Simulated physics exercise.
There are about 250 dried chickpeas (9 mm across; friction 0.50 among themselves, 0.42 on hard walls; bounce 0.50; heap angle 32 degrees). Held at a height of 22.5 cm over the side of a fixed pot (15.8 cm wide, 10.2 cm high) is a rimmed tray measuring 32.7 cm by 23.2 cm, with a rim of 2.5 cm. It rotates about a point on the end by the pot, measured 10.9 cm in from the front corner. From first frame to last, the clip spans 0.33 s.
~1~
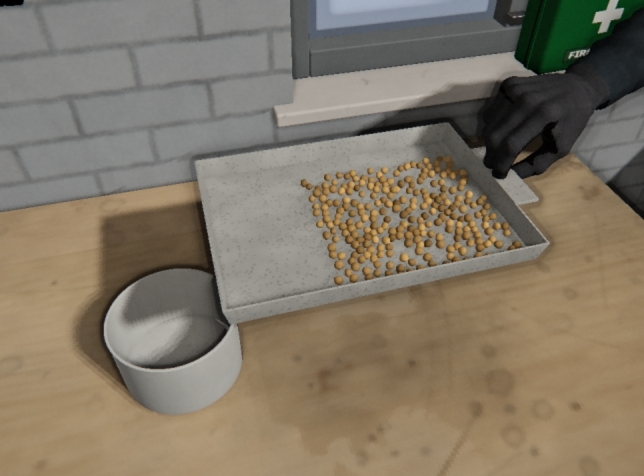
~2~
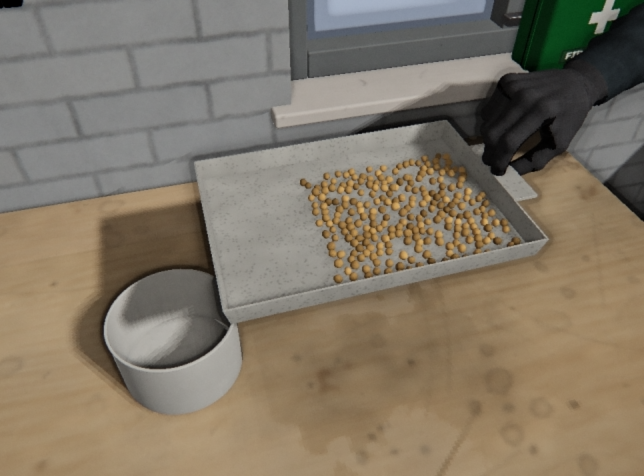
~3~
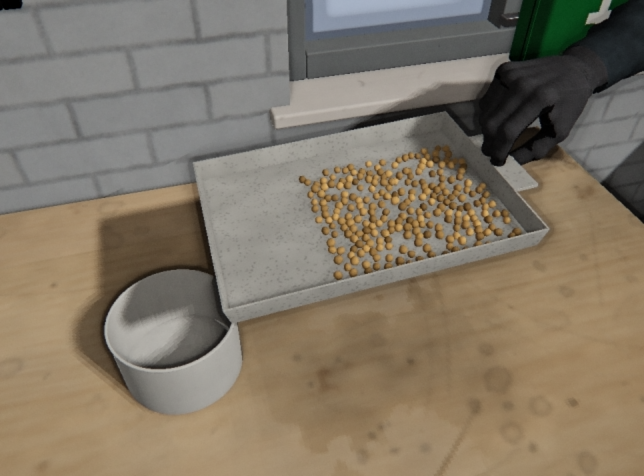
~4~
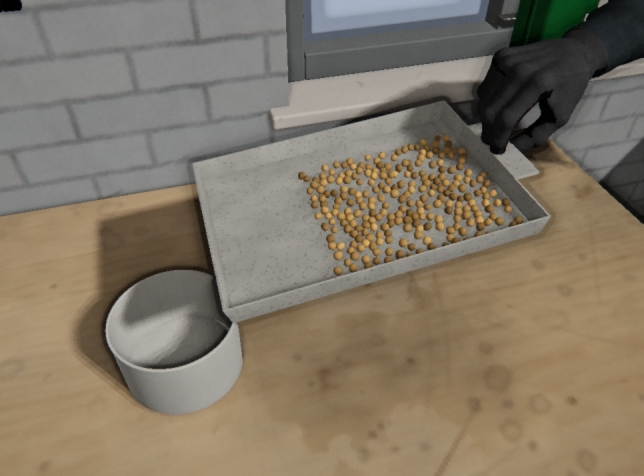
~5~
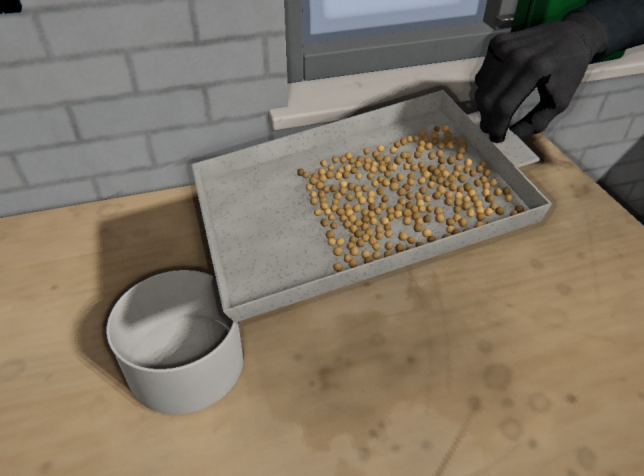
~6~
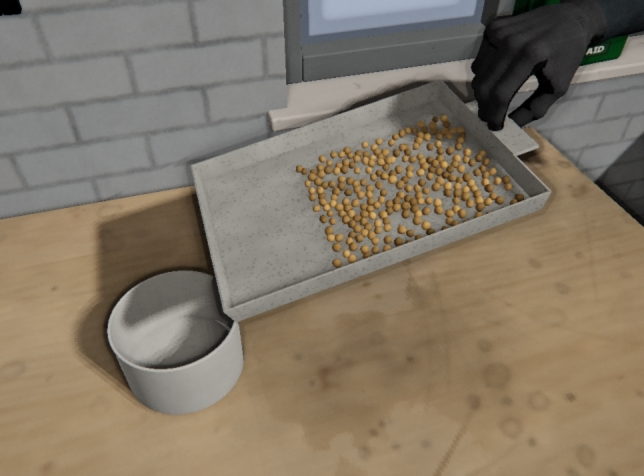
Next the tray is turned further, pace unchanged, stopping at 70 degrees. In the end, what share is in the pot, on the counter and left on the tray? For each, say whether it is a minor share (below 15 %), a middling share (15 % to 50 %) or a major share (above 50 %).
As I see it, pot: A minor amount; counter: A minor amount; tray: The greater amount.
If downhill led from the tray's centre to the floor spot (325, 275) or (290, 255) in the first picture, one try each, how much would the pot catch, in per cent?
First try: Around 0 percent; second try: Around 0 percent.
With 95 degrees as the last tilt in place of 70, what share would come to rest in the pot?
60 per cent.
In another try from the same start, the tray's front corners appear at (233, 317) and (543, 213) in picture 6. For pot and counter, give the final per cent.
In the pot: 0 per cent; on the counter: 5 per cent.
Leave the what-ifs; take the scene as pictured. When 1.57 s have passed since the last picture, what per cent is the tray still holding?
Value: About 95%.
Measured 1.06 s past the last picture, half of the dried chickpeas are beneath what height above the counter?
Roughly 24 centimetres, more or less.
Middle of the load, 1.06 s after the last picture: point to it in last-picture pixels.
Approximately (223, 245) in the last picture.
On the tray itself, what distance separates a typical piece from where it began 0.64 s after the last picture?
About 18 cm.
Then, 0.64 s after the last picture, tilt 39 degrees; the tray holds 100 %, the pot 0 %.
Then, 1.06 s after the last picture, tilt 57 degrees; the tray holds 100 %, the pot 0 %.
Then, 1.57 s after the last picture, tilt 70 degrees; the tray holds 95 %, the pot 0 %.
In the end, pot 0 %, counter 0 %, tray 95 %.
